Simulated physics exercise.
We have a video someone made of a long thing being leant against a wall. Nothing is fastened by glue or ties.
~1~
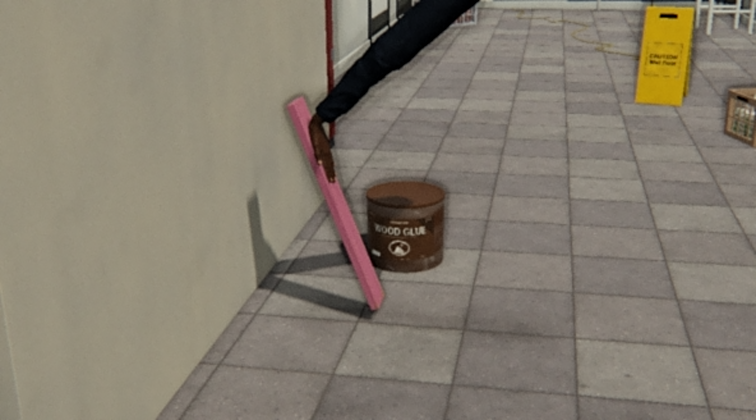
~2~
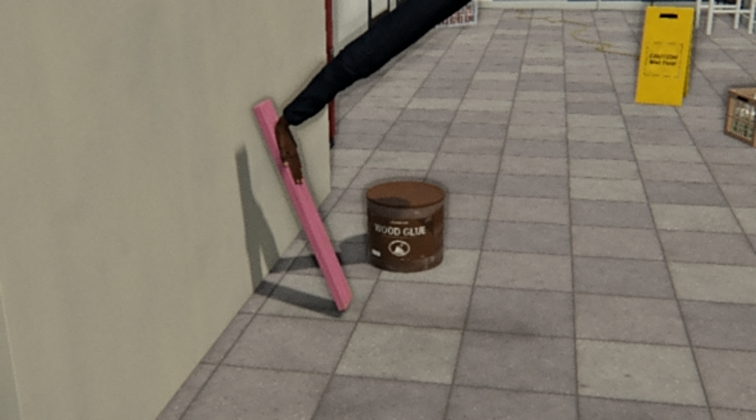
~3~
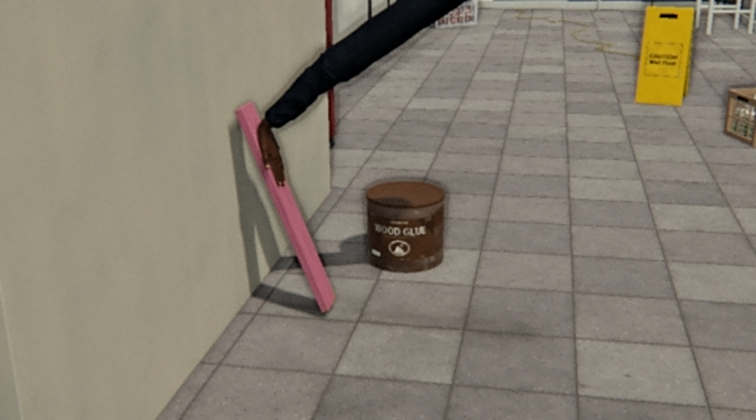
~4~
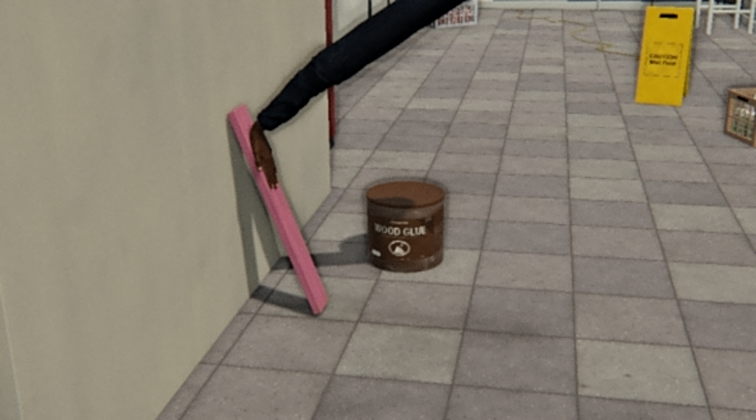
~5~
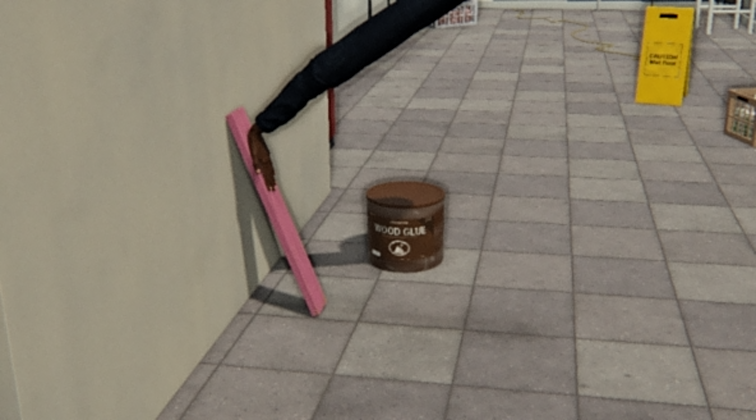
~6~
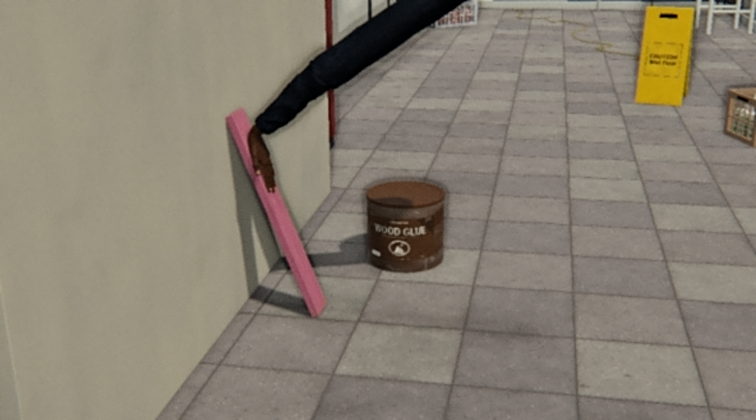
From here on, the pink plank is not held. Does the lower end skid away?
No, it stays.
Then, 0.50 s later than the last frame, all is still.
Then, 1.10 s later than the last frame, pink plank resting near (278, 215).
When it is over, both as before. End places, in pixels of the last picture, pink plank near (278, 215). The plank remains leaning.
